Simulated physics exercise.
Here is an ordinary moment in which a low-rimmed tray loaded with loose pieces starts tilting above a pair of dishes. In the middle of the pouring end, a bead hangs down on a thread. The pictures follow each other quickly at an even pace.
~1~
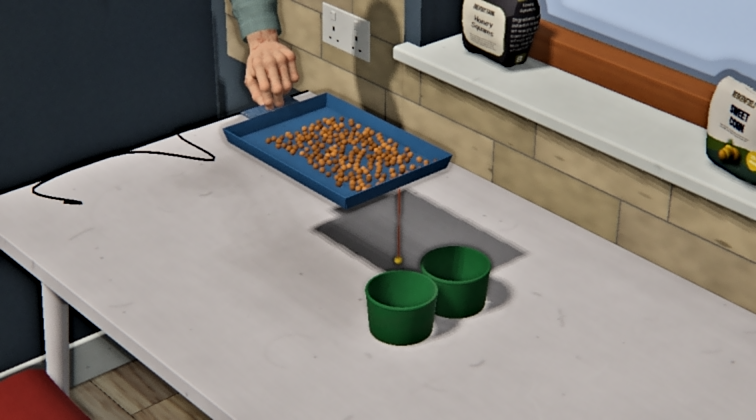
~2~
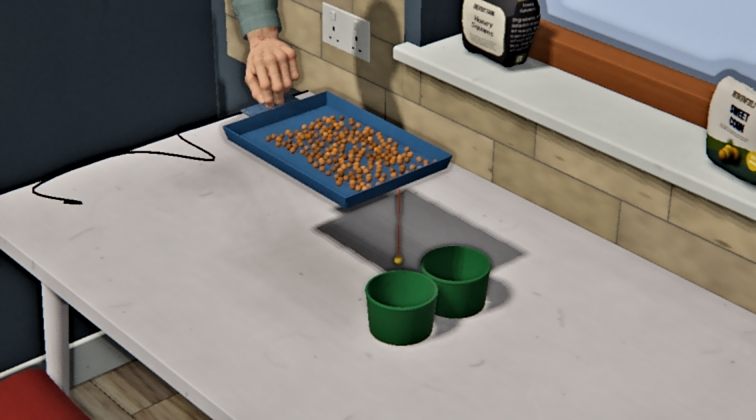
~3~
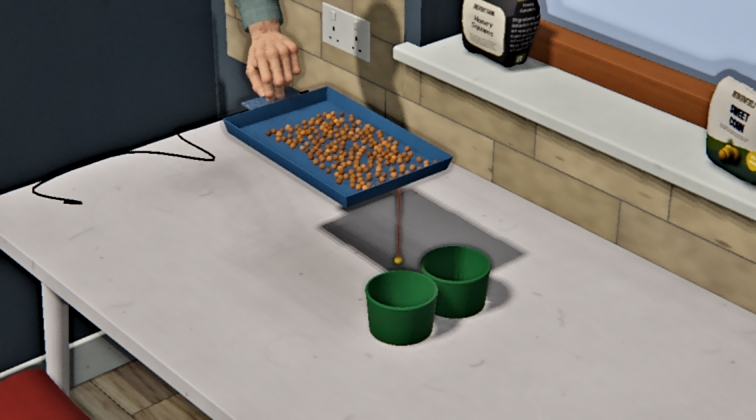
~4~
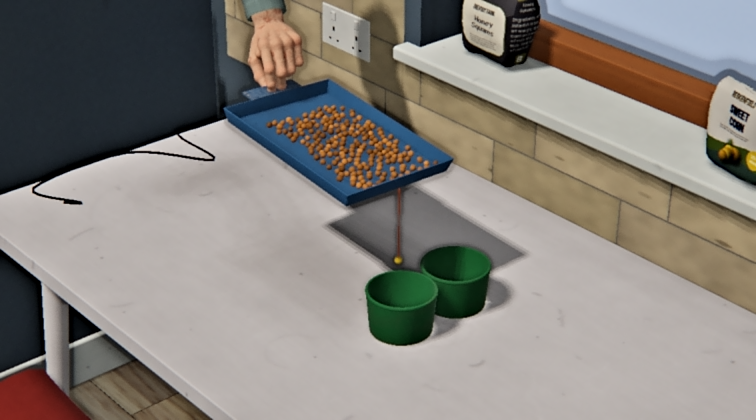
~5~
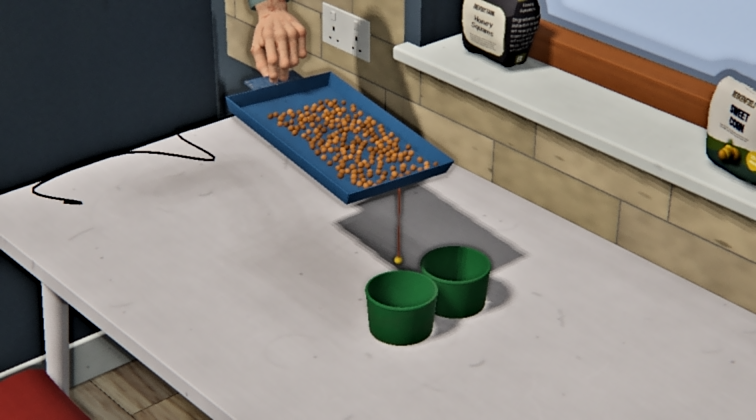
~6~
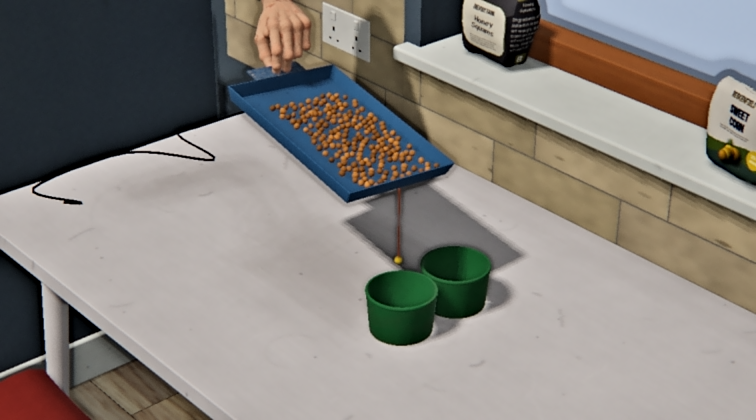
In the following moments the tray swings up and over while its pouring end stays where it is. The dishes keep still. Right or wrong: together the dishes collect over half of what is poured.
Right.
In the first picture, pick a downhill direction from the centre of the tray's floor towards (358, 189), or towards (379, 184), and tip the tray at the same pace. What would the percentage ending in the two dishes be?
I'd say some 40 in a hundred at first, then 60 in a hundred.
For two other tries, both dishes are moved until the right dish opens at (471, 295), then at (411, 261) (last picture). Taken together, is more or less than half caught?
For the two tries in order: Not as much as half, not as much as half.
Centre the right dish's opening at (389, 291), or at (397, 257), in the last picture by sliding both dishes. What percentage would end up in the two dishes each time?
You'd end up with around 0 per cent and then around 0 per cent.
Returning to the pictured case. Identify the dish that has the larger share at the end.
The one to the right is fuller.
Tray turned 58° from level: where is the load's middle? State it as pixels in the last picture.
(409, 146).
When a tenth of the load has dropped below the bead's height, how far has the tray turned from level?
Close to 95° of tilt at that moment.
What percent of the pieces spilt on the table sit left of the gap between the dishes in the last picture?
Estimate: Roughly 20 %.
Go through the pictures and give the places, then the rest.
In the first picture, corners of the pouring end near (346, 195) and (447, 154), level; middle of the load near (342, 152), roasted chickpeas; left dish near (425, 320); right dish near (479, 293); bead on its thread near (398, 260).
In the second picture, corners of the pouring end near (346, 195) and (447, 155), level; middle of the load near (342, 151).
In the third picture, corners of the pouring end near (347, 194) and (447, 156), tipped barely, lowest at the right corner; middle of the load near (342, 148).
In the fourth picture, corners of the pouring end near (348, 192) and (448, 158), tipped a little, lowest at the right corner; middle of the load near (343, 144).
In the fifth picture, corners of the pouring end near (349, 191) and (449, 160), tipped a little, lowest at the right corner; middle of the load near (343, 140).
In the sixth picture, corners of the pouring end near (350, 190) and (449, 162), tipped a little, lowest at the right corner; middle of the load near (345, 136); left dish near (425, 320); right dish near (479, 293).
Shortly afterwards, tray tipped steeply; all but a few on the tray; only a few in the air.
Next, tray tipped right over; near half on the tray; a little in the right dish; only a few outside both; near a quarter in the air.
Some moments later, tray tipped past a quarter turn; the bulk in the right dish; near a quarter outside both.
In the end, tray tipped past a quarter turn; none at all in the left dish; the bulk in the right dish; near a quarter outside both.
